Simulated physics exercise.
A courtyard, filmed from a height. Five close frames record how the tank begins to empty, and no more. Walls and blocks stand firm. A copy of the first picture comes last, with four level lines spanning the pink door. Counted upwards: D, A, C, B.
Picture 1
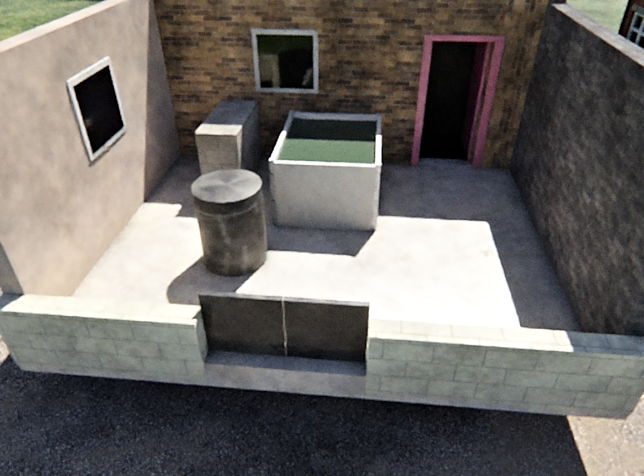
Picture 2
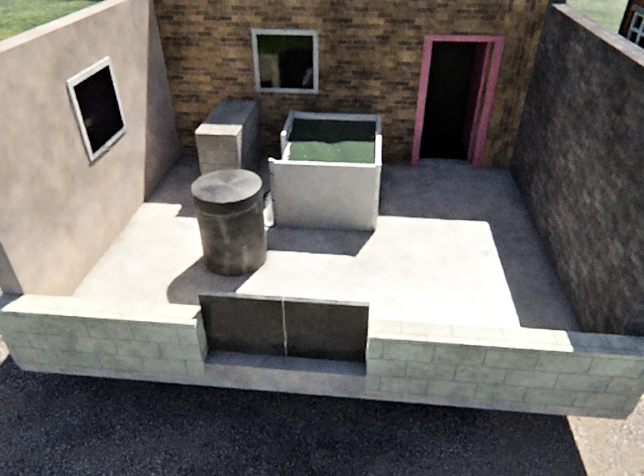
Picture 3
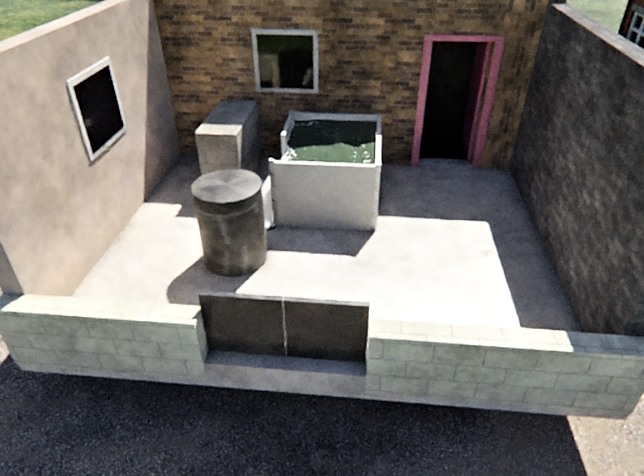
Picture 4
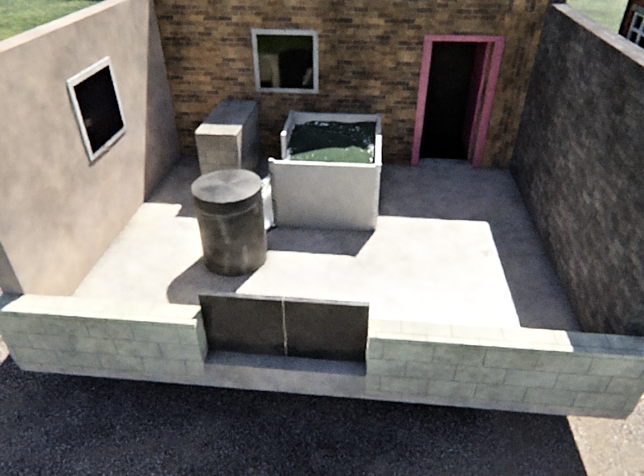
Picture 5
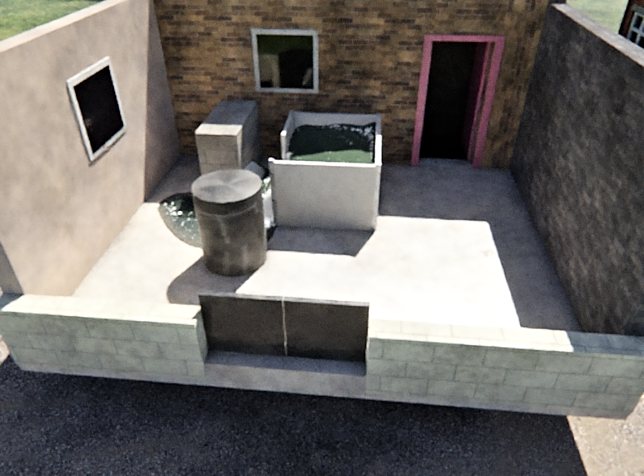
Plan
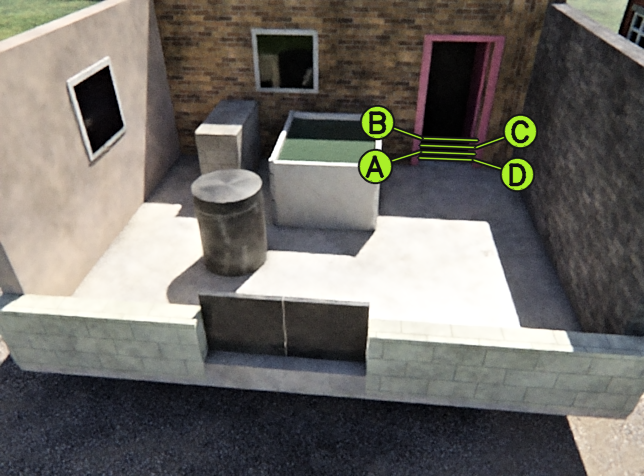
Water in a pale, open-topped tank in a walled yard sank and rippled after the tank's left side opened, and then a dark, foamy pool spread over the ground behind the round barrel.
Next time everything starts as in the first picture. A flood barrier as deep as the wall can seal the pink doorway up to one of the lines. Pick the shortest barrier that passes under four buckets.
The answer is mark D.
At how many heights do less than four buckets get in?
All four.
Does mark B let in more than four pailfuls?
No.
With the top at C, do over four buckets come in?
No, that is safe.
On the marked copy, A at (447, 153); B at (449, 139); C at (448, 146); D at (446, 158); from the bottom up D, A, C, B.
For mark A, nothing gets over.
For mark B, nothing gets over.
For mark C, nothing gets over.
For mark D, a splash gets over, under a bucket.
